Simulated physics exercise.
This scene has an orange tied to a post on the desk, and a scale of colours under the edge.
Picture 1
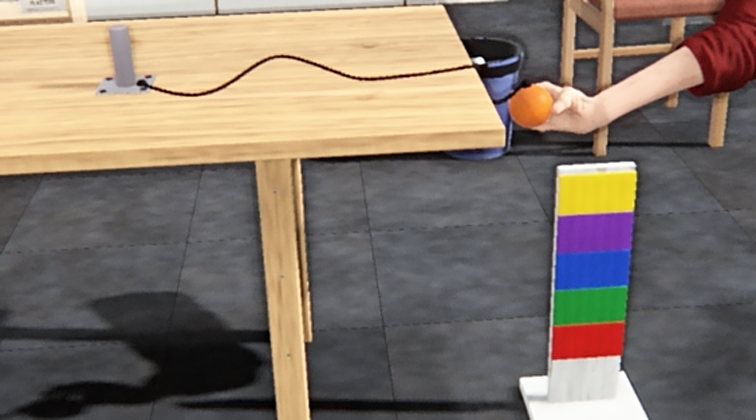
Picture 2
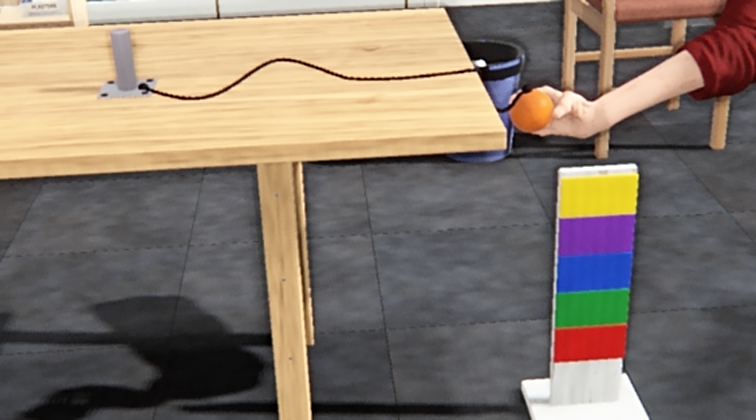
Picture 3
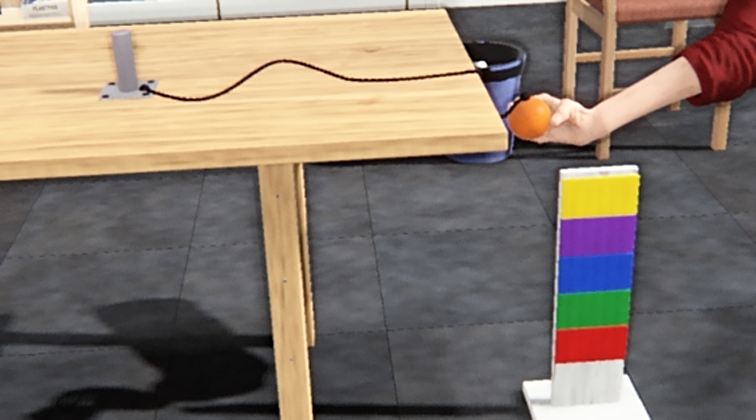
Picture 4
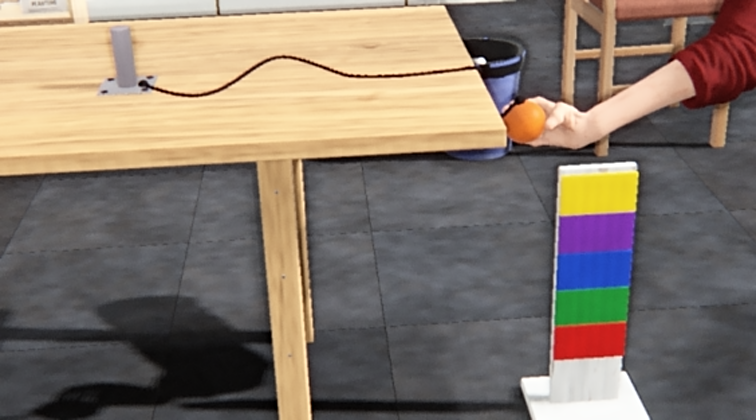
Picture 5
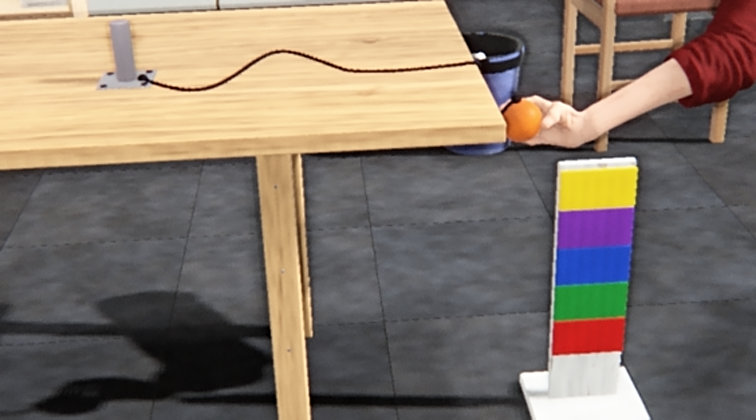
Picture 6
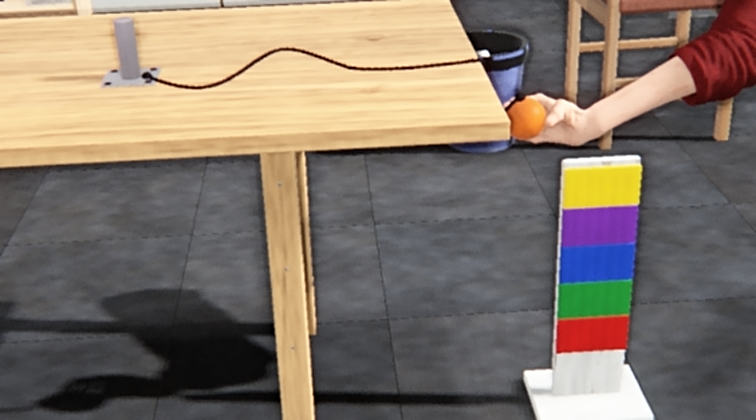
A hand in a dark red sleeve holds an orange beside the right edge of a light wooden desk, seen from slightly above in a room with dark floor tiles. A black cord runs in a wave from a grey post across the desktop, and a white stand banded yellow, purple, blue, green and red stands below. The hand shifts the orange very slightly left while the view wobbles faintly.
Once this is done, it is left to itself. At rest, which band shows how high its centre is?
The blue band shows it.
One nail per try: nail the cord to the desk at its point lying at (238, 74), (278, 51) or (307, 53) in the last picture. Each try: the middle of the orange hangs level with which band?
It ends beside purple the first time, yellow the second and yellow the third.
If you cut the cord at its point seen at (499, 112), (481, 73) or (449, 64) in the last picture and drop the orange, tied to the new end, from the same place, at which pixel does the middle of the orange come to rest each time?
Taking the tries in order gives (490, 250), (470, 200) and (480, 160).
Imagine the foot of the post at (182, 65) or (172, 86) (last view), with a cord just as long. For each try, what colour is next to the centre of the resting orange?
First try: Green; second try: Green.
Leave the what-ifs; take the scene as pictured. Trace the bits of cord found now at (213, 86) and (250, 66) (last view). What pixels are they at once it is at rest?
First: (234, 71). Second: (301, 67).
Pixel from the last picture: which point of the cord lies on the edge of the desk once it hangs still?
Look near (363, 69).
A little later, orange near (456, 254); level with blue.
Next, orange near (493, 266); level with blue.
When it is over, orange near (480, 269); level with blue. Its middle rests at the blue band.
